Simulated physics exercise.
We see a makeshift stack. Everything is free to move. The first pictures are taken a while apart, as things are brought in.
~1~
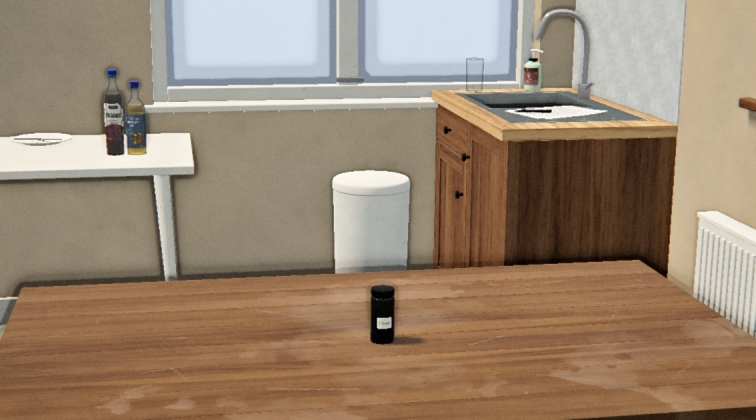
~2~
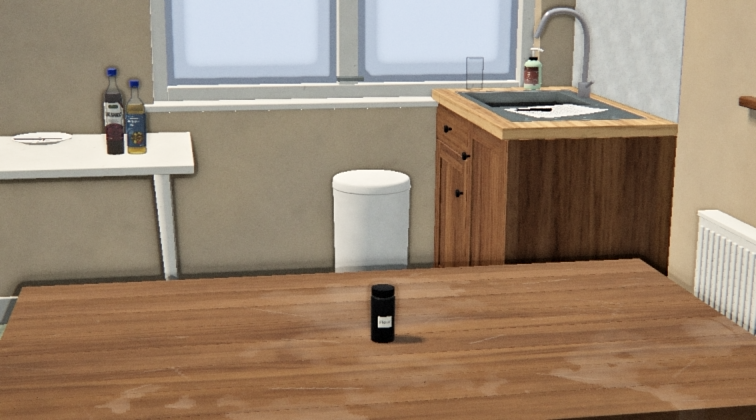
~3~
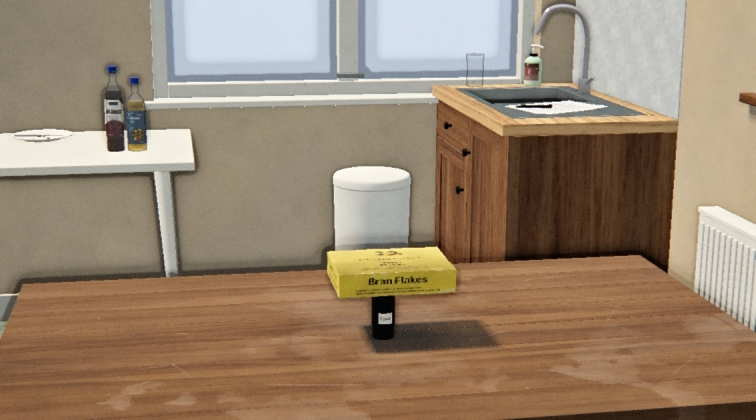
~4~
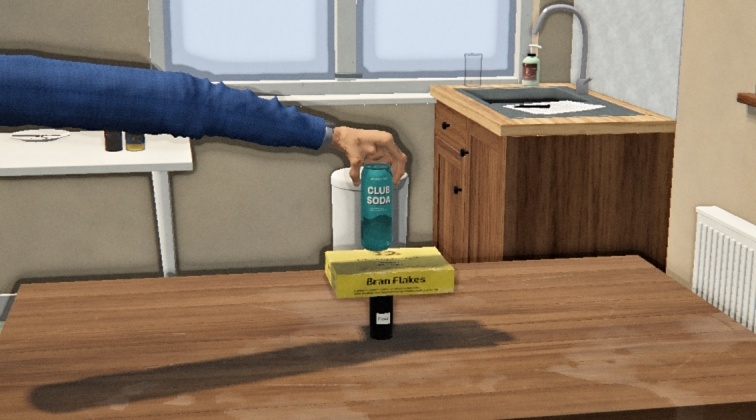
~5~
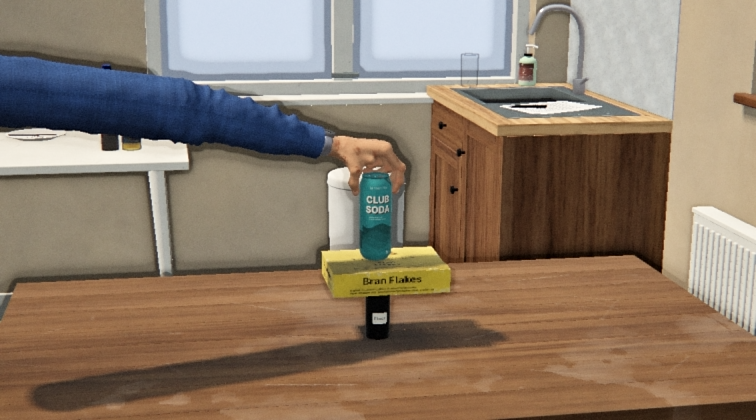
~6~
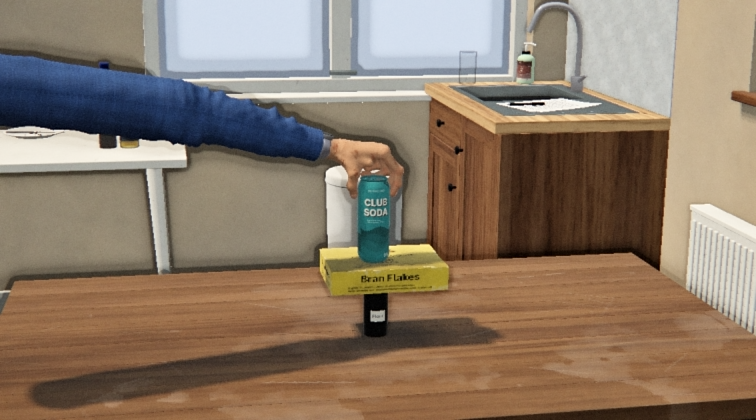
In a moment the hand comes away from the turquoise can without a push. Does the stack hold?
In the end the stack stays up.
Then, 0.20 s past the last view, nothing moves.
Then, 0.40 s past the last view, turquoise can resting near (374, 220).
Finally, all 3 still in place. Final places as the last picture's camera would see them, turquoise can near (374, 220). The stack keeps its balance.
